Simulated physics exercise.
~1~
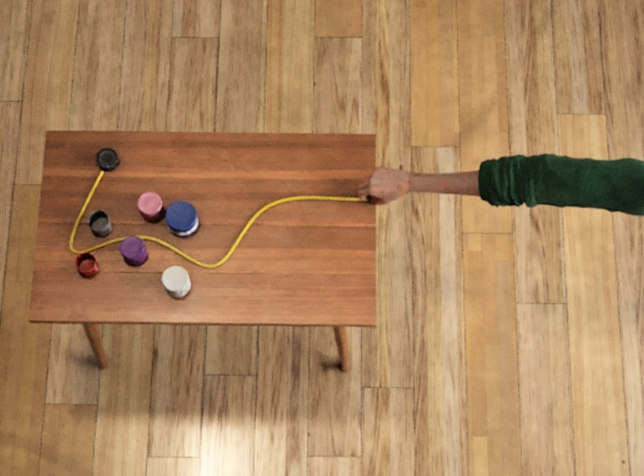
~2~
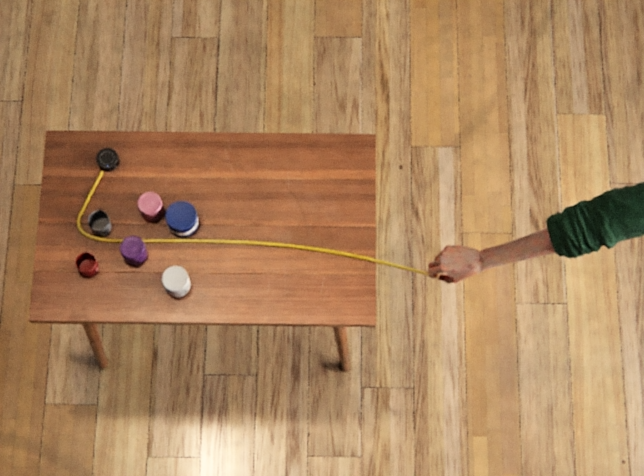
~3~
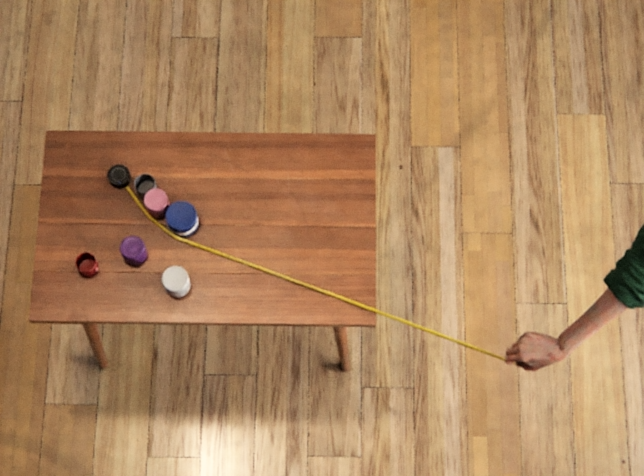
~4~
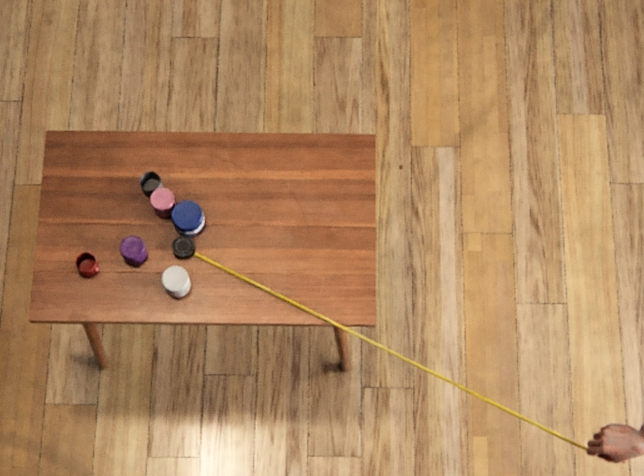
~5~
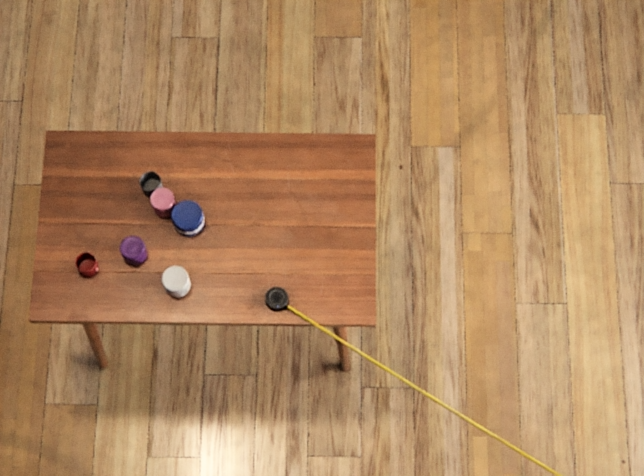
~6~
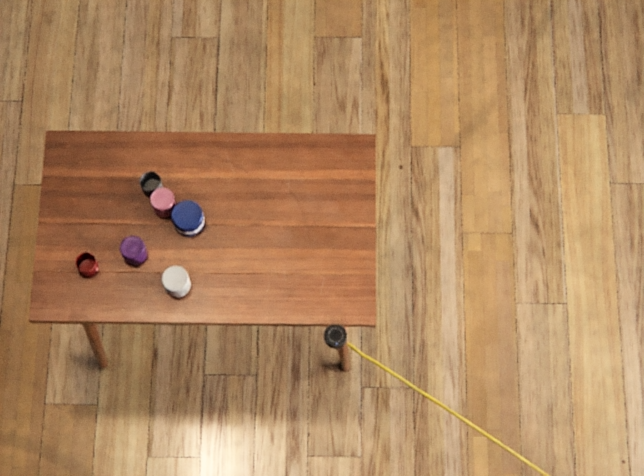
A hand pulling a yellow cord drags a black lamp base across a wooden table and over its edge, shifting some containers.
